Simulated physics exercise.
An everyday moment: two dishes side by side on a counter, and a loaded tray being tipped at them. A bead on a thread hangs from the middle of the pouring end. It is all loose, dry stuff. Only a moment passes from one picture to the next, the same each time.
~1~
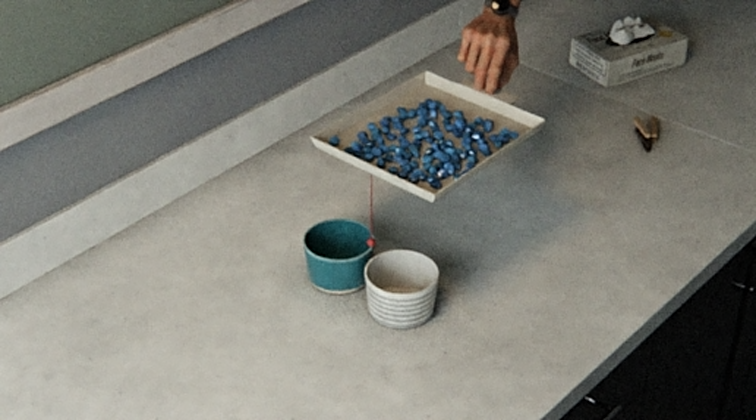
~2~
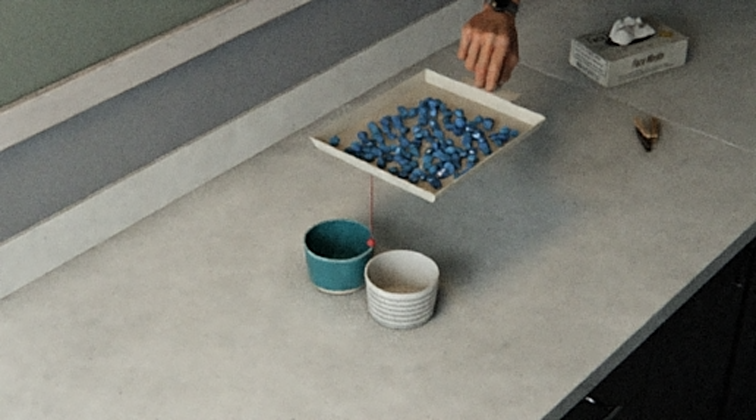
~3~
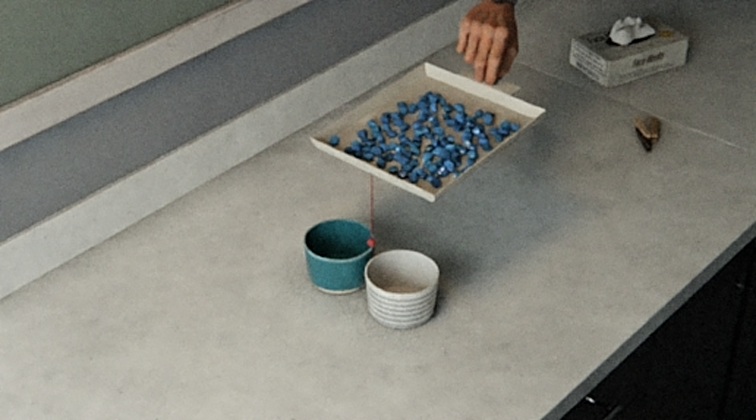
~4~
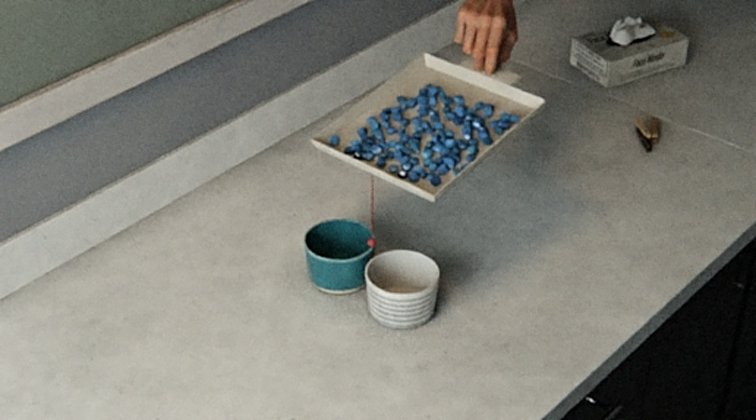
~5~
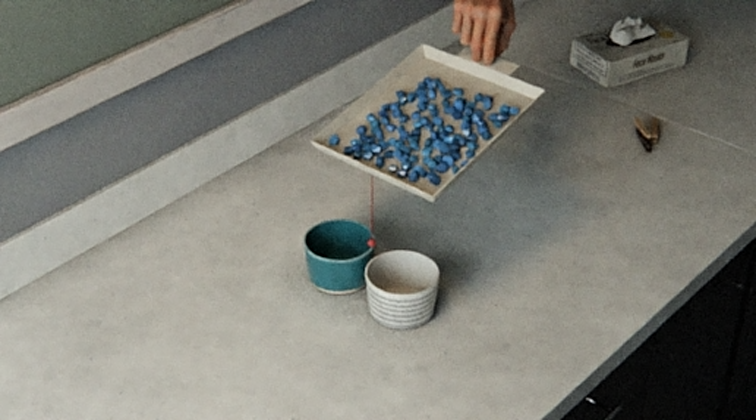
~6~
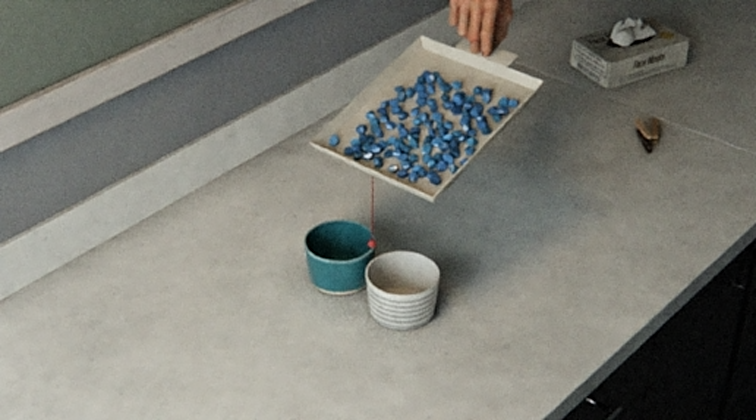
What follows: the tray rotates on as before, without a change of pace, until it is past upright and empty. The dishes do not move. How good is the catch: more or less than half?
They take only the smaller part between them.
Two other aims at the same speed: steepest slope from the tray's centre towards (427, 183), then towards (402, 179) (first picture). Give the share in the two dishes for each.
First some 60, then 40 per cent.
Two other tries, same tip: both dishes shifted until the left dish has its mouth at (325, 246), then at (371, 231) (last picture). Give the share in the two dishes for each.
Near 70 % and 0 %.
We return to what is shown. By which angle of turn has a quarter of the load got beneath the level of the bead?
At some 80 degrees.
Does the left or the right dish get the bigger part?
It is the dish on the left.
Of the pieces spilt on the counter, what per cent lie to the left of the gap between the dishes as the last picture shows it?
Close to 80 per cent.
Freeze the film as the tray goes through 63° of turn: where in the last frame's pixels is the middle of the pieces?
Roughly at (370, 162).
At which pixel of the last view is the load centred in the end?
At about (336, 308).
Soon, tray tipped steeply; most on the tray; a stray few in the left dish; a small part in the air.
A while on, tray tipped past a quarter turn; a small part in the right dish; about a quarter in the left dish; about half outside both; a small part in the air.
Towards the end, tray tipped past a quarter turn; a small part in the right dish; about a quarter in the left dish; about two thirds outside both.
Finally, tray tipped past a quarter turn; a small part in the right dish; about a quarter in the left dish; about two thirds outside both.
